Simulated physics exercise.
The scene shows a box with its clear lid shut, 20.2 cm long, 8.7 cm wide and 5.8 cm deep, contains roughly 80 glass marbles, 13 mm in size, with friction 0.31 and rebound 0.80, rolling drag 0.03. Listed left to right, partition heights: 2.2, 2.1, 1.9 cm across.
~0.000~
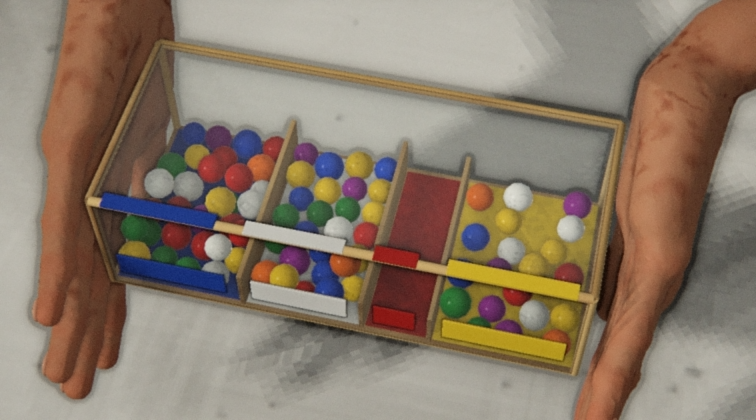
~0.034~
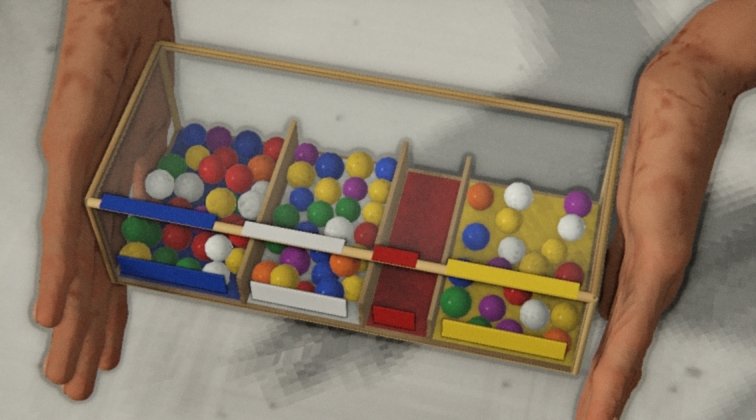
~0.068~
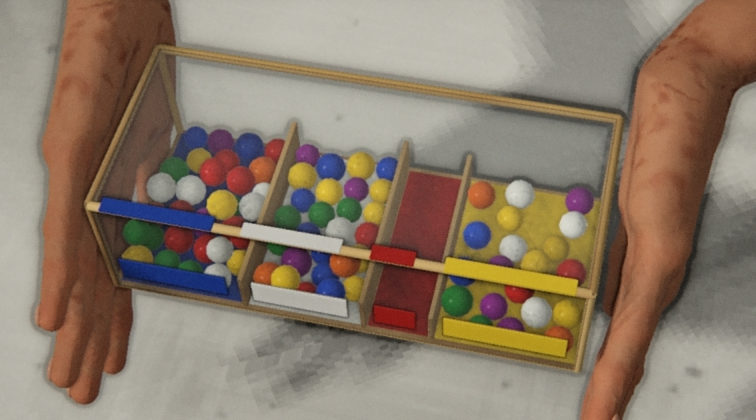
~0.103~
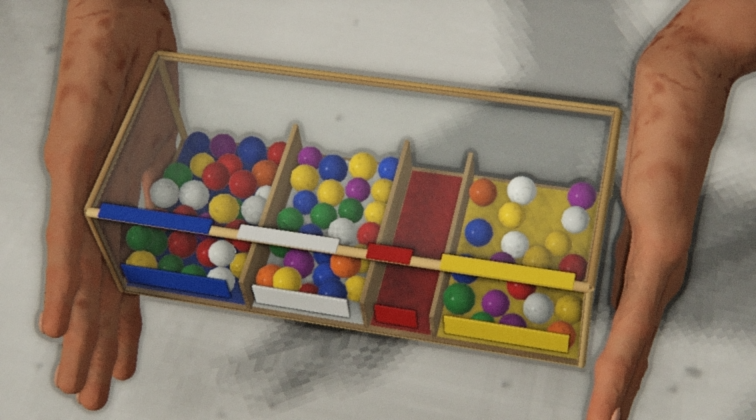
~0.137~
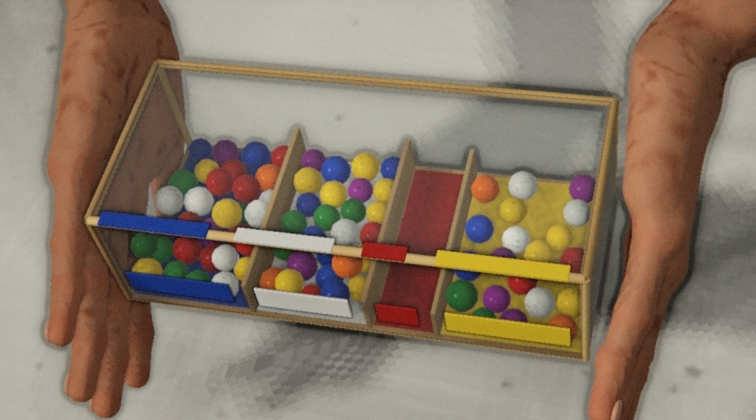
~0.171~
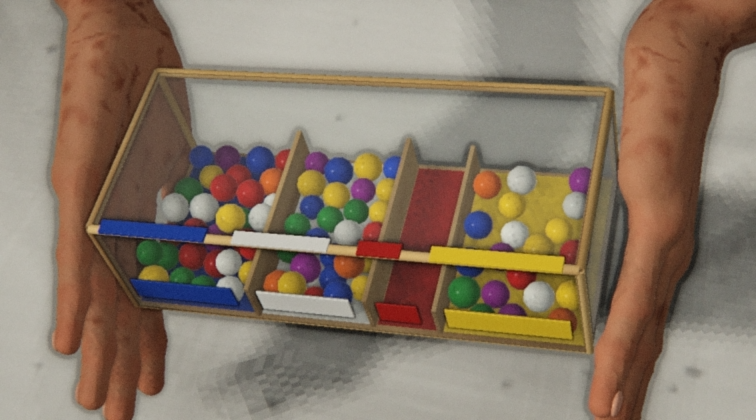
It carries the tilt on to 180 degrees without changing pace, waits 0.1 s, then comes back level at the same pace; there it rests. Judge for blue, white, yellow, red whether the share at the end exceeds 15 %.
Blue: It does; white: It does not; yellow: It does not; red: It does not.
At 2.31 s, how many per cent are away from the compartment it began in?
At that moment, I'd say around 55 percent.
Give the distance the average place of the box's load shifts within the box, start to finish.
It moves some 6.0 cm in all.
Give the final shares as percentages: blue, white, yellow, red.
Out of a hundred, blue gets 100, white gets 0, yellow gets 0 and red gets 0.
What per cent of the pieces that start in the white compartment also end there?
It comes to around 0 per cent.
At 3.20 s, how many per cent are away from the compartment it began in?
Around 60 per cent is out of its starting compartment then.
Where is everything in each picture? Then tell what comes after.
The first frame shows box at (335, 257); tilt 0 degrees; blue 40 %, white 35 %, yellow 25 %.
The second frame shows box at (334, 257); tilt 0 degrees.
The third frame shows box at (333, 257); tilt 2 degrees.
The fourth frame shows box at (330, 257); tilt 4 degrees; low side left.
The fifth frame shows box at (327, 257); tilt 8 degrees; low side left.
The sixth frame shows box at (324, 257); tilt 11 degrees; low side left; blue 40 %, white 35 %, yellow 25 %. It turns about 100 degrees a second.
After 1.34 s, tilt 129 degrees; blue 90 %, white 10 %; middle of all pieces near (447, 289).
Then, at 2.31 s, tilt 155 degrees; blue 85 %, white 15 %; middle of all pieces near (485, 267).
Then, at 3.20 s, tilt 65 degrees; blue 100 %; middle of all pieces near (294, 276).
After 4.05 s, tilt 0 degrees; blue 100 %; middle of all pieces near (193, 185).
In the end, at 4.4 s, blue 100 %, white 0 %, yellow 0 %, red 0 %.
